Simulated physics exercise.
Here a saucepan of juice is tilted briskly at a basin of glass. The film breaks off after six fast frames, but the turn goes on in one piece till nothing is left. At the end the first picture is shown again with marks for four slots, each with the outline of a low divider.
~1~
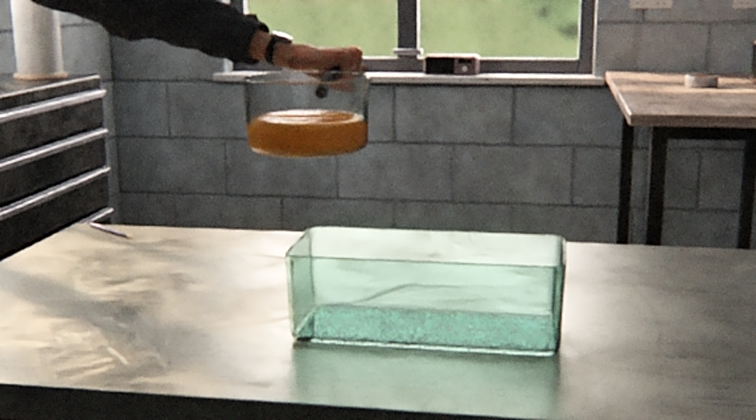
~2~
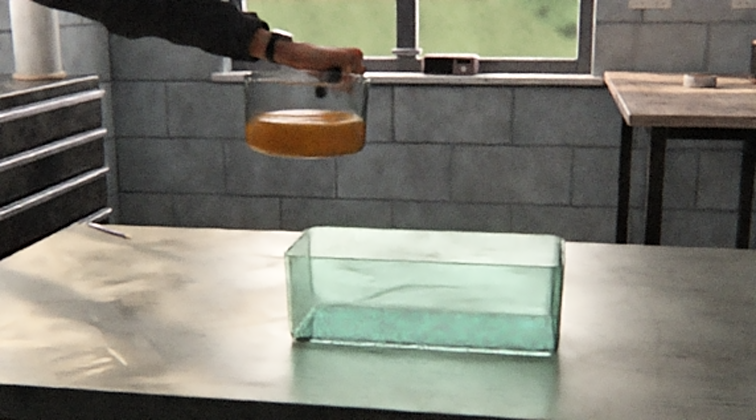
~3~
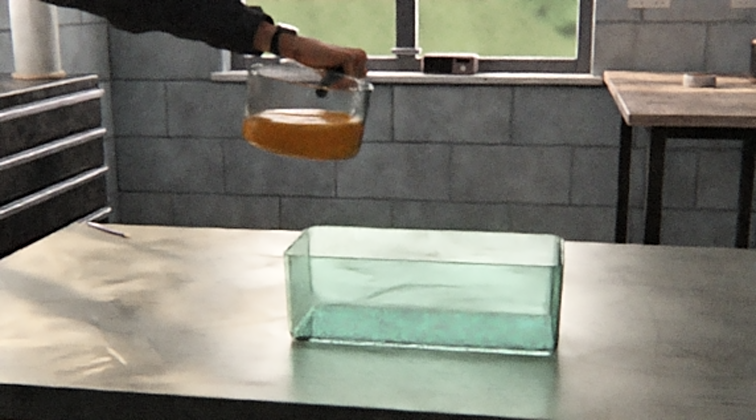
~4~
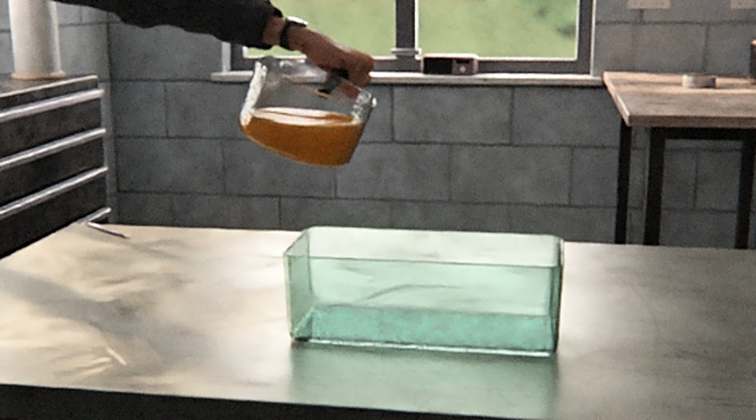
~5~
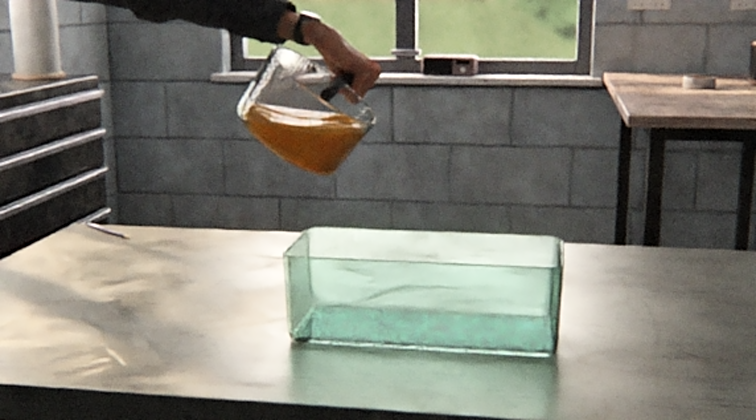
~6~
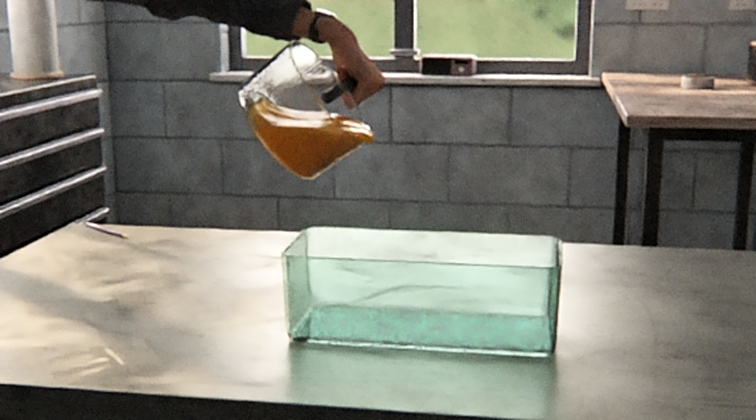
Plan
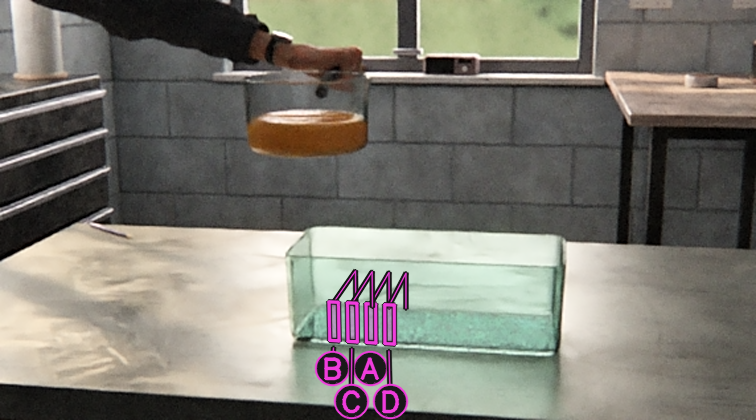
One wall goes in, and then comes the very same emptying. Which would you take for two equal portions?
D works best here.
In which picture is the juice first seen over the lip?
Picture 6.
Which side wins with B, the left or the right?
The right side.
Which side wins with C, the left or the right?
More ends on the right.
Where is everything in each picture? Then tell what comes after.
Upright, lip at (365, 77); basin from (291, 338) to (560, 354); nothing has left yet, in the first frame.
Tipped about 3°, lip at (366, 80); nothing has left yet, in the second frame.
Tipped about 10°, lip at (369, 88); nothing has left yet, in the third frame.
Tipped about 22°, lip at (372, 102); nothing has left yet, in the fourth frame.
Tipped about 37°, lip at (373, 121); nothing has left yet, in the fifth frame.
Tipped about 53°, lip at (366, 140); juice is over the lip, down to (370, 141), in the sixth frame.
In magenta, A at (370, 349); B at (333, 347); C at (351, 348); D at (388, 350).
With A, about 14 % ends left of the wall and 83 % right of it.
With B, about 4 % ends left of the wall and 93 % right of it.
With C, about 6 % ends left of the wall and 92 % right of it.
With D, about 52 % ends left of the wall and 46 % right of it.
